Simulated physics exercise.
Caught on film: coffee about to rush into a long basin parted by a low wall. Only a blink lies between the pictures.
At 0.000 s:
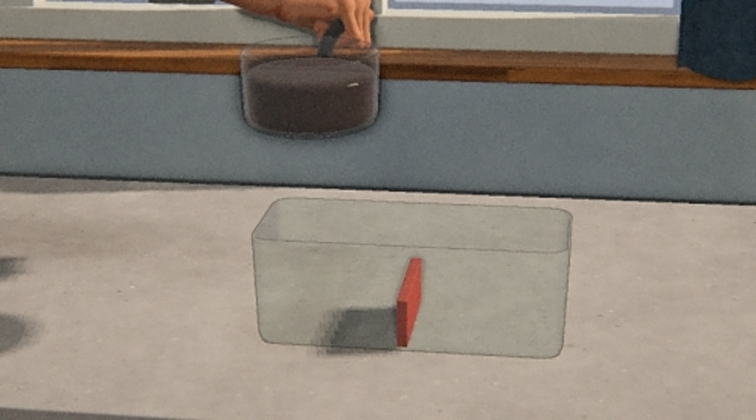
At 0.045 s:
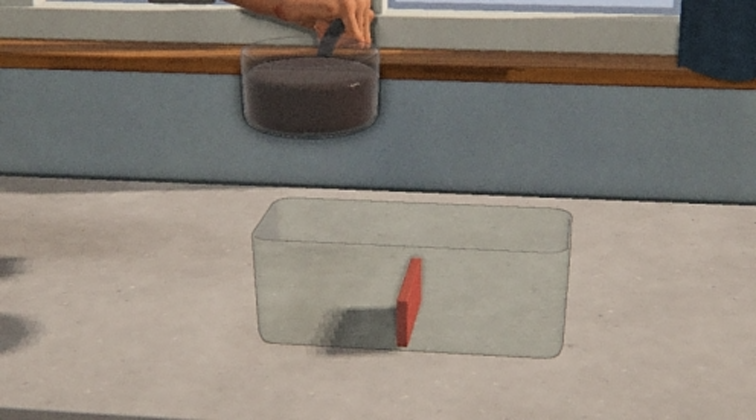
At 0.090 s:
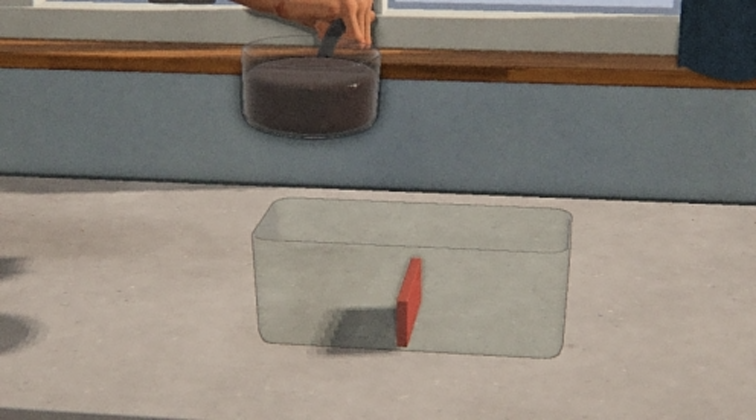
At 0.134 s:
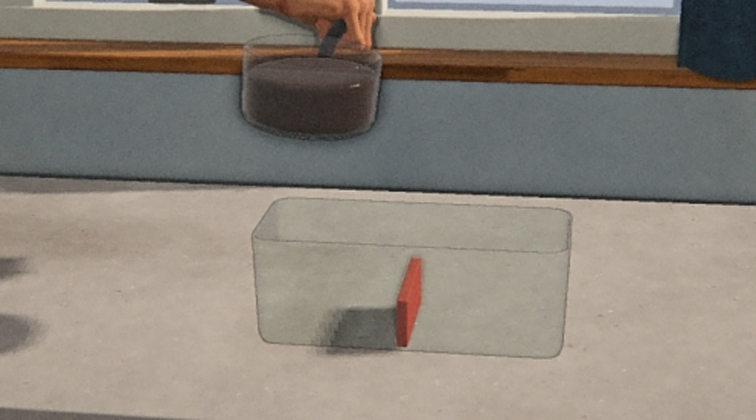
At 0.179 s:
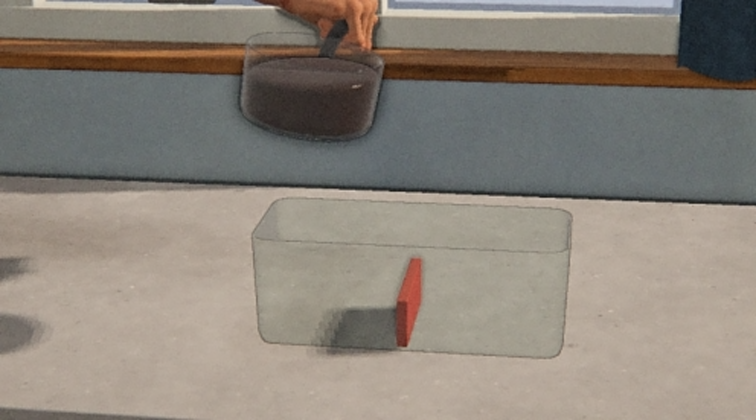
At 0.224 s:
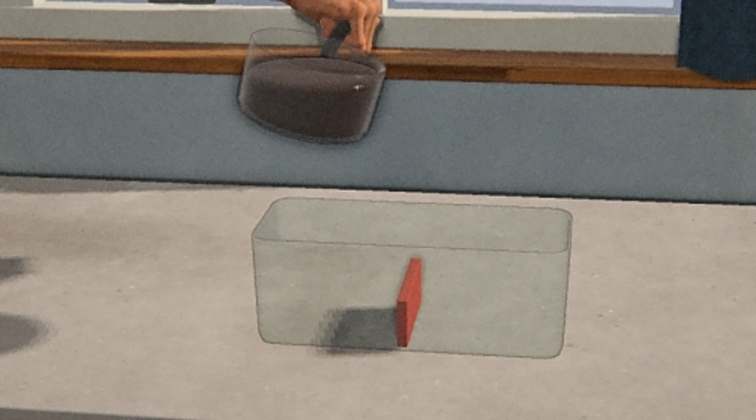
The clip opens on a hand holding a clear, round container of dark liquid above and behind a long, clear basin with a low red wall inside. The hand barely moves at first, then gradually tilts the container a little to the right, lowering its right rim, while the basin stays still.
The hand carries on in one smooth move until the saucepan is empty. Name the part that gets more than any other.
It is the right one.
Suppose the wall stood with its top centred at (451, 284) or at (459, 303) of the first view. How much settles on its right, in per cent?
Near 25 % and 25 %.
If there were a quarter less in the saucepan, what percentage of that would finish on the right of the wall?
Some 60 per cent.
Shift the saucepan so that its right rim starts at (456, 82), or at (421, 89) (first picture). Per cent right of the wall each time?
First some 95, then 95 per cent.
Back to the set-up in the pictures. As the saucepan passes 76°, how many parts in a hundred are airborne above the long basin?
It comes to 40 per cent or so.
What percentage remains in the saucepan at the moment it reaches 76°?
It comes to 55 per cent or so.
Then, 0.59 s in, the tilt is 76° and 53 per cent is still to pour, 1 is left of the wall and 9 right of it.
Then, 0.85 s in, the tilt is 107° and 8 per cent is still to pour, 14 is left of the wall and 68 right of it.
Then, 1.13 s in, the tilt is 109° and 0 per cent is still to pour, 30 is left of the wall and 69 right of it.
Then, 1.43 s in, the tilt is 109° and 0 per cent is still to pour, 30 is left of the wall and 69 right of it.
Finally, 30 per cent lies left of the wall, 69 right of it and 1 outside.
